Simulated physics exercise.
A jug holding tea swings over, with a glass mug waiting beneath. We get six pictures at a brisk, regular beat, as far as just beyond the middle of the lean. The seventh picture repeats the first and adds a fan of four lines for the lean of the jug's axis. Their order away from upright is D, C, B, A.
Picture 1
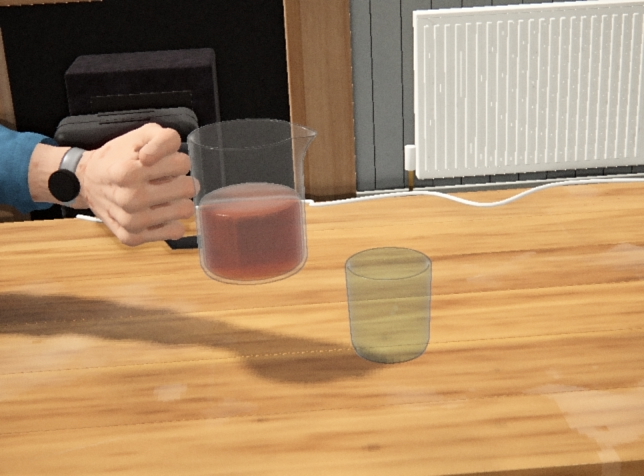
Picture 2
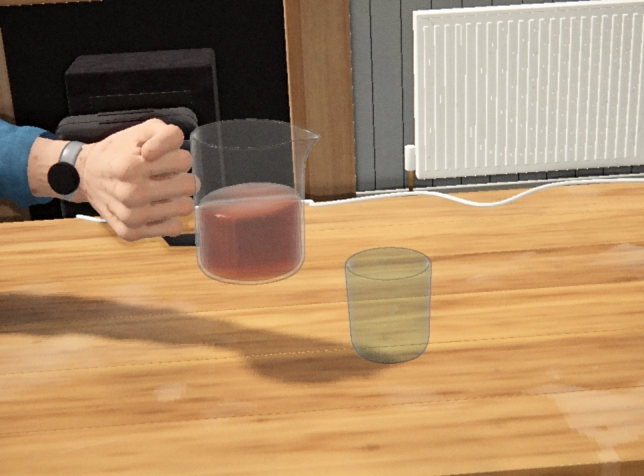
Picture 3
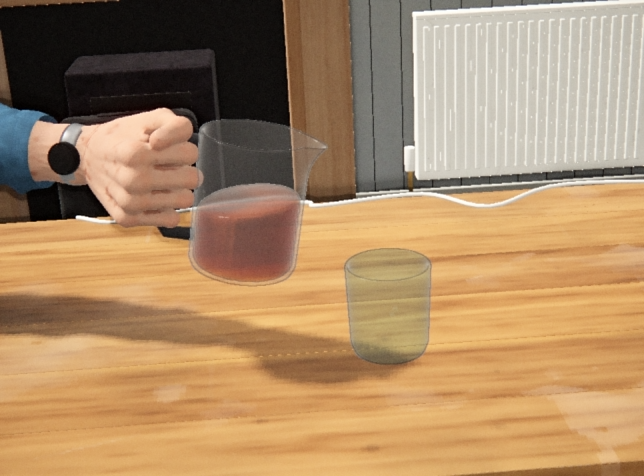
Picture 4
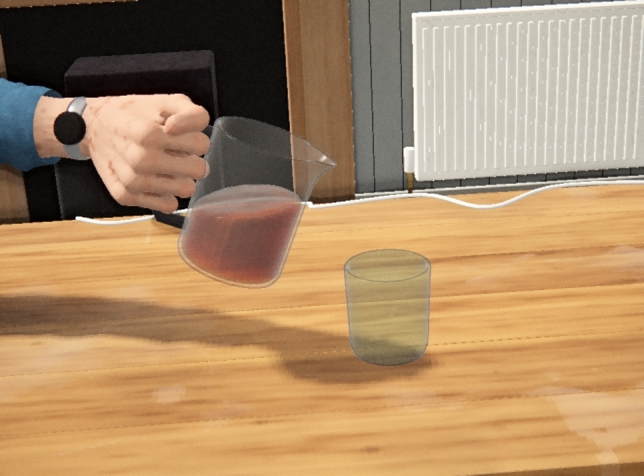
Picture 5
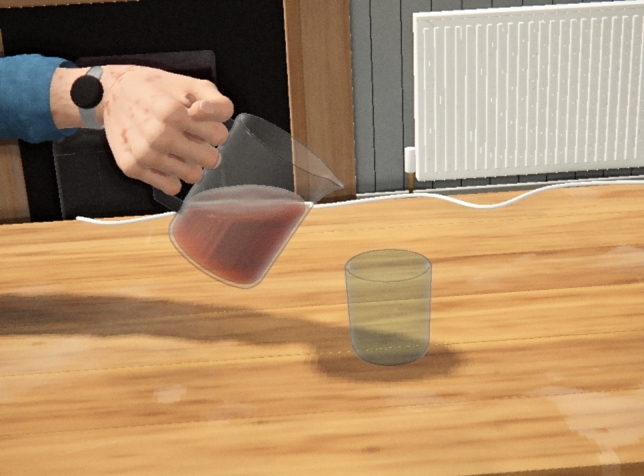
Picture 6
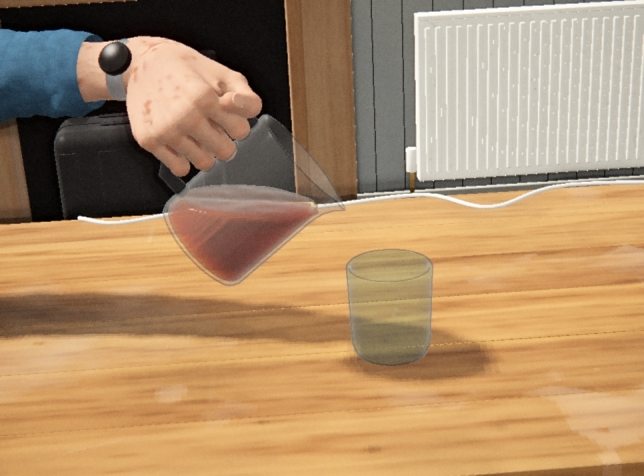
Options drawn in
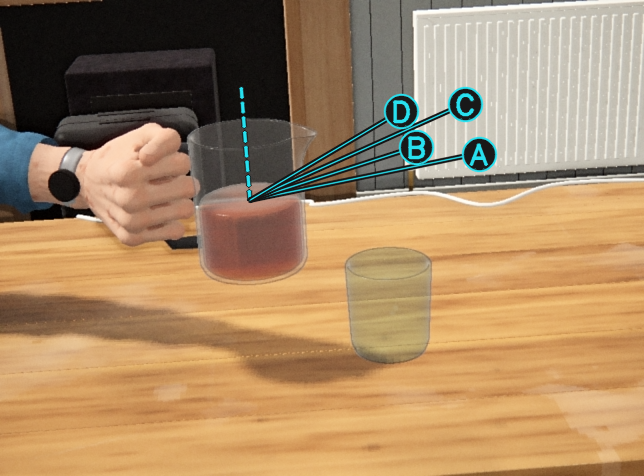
The clip shows a hand with a dark watch holding a clear jug of reddish liquid above a wooden table, slowly at first and then steeply tilting it rightward, its spout lowering near a glass mug, with no liquid leaving.
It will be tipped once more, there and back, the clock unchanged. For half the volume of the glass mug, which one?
Tilt B does it best.
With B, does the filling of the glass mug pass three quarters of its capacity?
No, it does not.
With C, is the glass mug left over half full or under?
Under.
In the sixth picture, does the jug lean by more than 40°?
Yes, it does.
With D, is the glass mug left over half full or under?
Under half.
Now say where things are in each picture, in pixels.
Upright, lip at (314, 133); rim of the glass mug round (388, 262); nothing has left yet.
Tipped about 3°, lip at (317, 136); nothing has left yet.
Tipped about 10°, lip at (325, 146); nothing has left yet.
Tipped about 22°, lip at (334, 163); nothing has left yet.
Tipped about 36°, lip at (342, 184); nothing has left yet.
Tipped about 51°, lip at (344, 207); nothing has left yet.
On the marked copy, A at (462, 156); B at (400, 151); C at (449, 110); D at (386, 119).
Choosing A, the glass mug ends with about 68 % of what it can hold.
Choosing B, the glass mug ends with about 52 % of what it can hold.
Choosing C, the glass mug ends with about 34 % of what it can hold.
Choosing D, the glass mug ends with about 19 % of what it can hold.
